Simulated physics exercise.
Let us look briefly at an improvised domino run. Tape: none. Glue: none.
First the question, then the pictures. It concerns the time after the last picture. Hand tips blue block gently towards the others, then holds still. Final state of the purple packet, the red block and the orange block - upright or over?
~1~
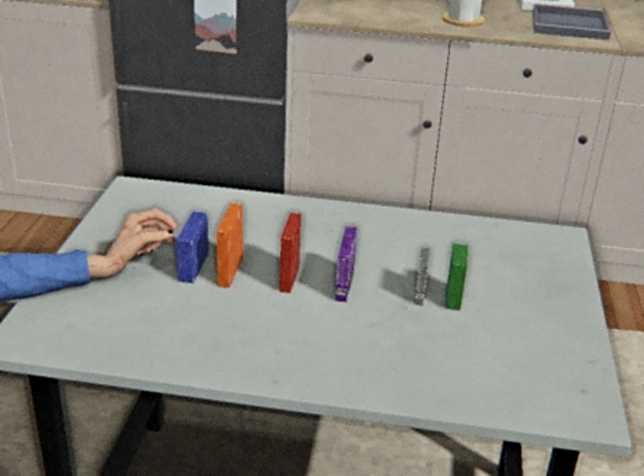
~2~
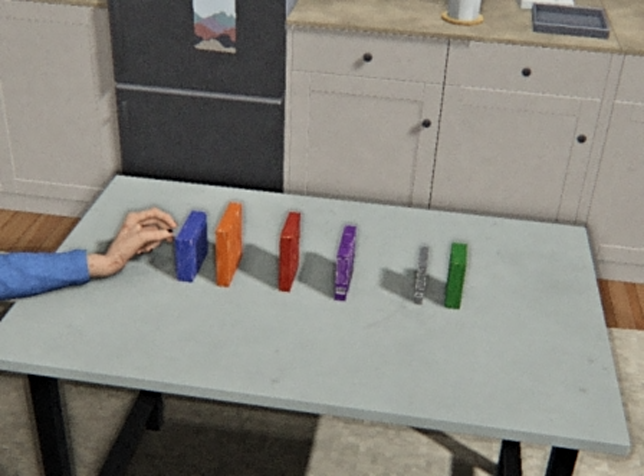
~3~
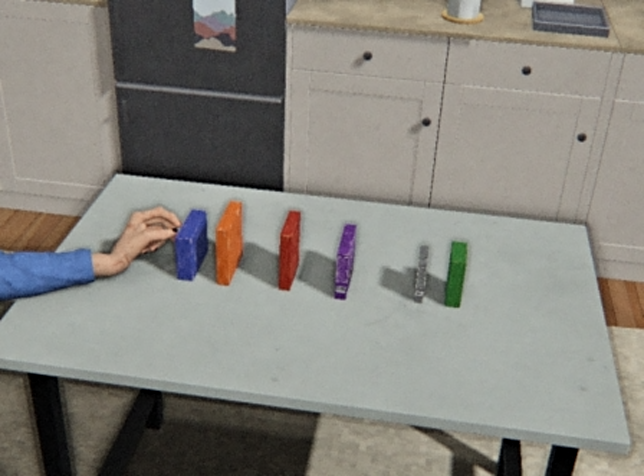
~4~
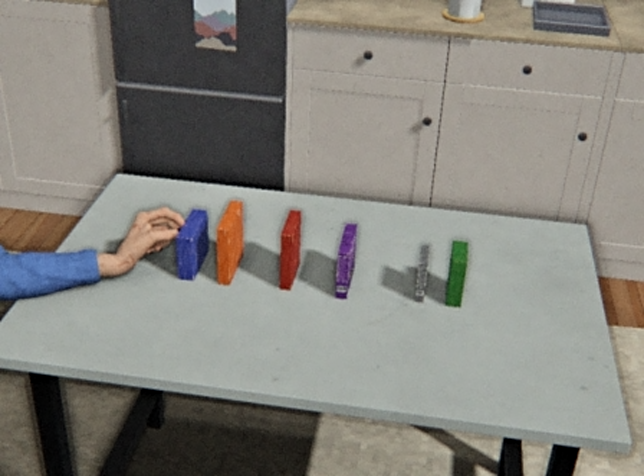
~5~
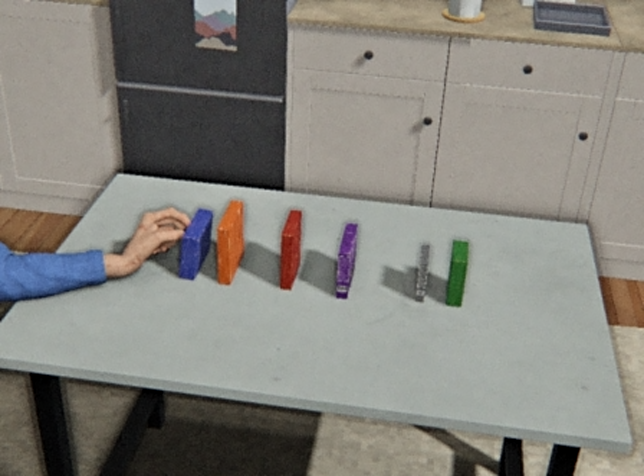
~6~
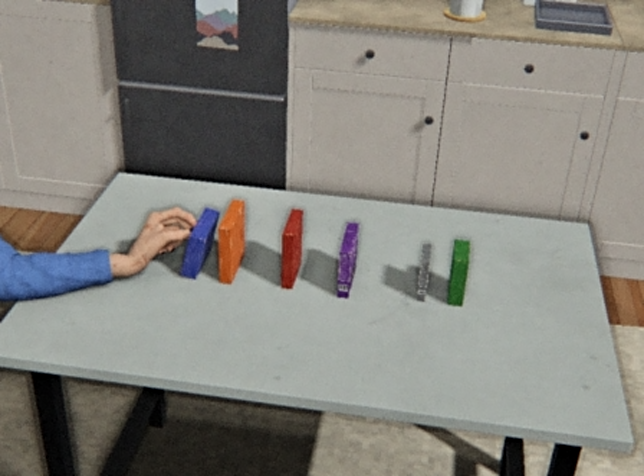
Final state: Purple packet over; red block over; orange block over.
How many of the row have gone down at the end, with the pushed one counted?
That adds up to 4 in total.
Then, 0.40 s after the last picture, blue block 53° over; orange block tipped 31° from how it was near (250, 245).
Then, 0.60 s after the last picture, blue block 70° over; orange block on its side near (268, 261); red block tipped 53° from how it was near (320, 259); purple packet tipped 12° from how it was near (354, 260).
Then, 0.70 s after the last picture, blue block 70° over; purple packet on its side near (388, 284); red block on its side near (329, 270); orange block on its side near (269, 263).
At rest, tipped over on the table, purple packet, red block and orange block; grey packet in place. Seen from the same camera at the end, purple packet near (391, 282), red block near (331, 276).
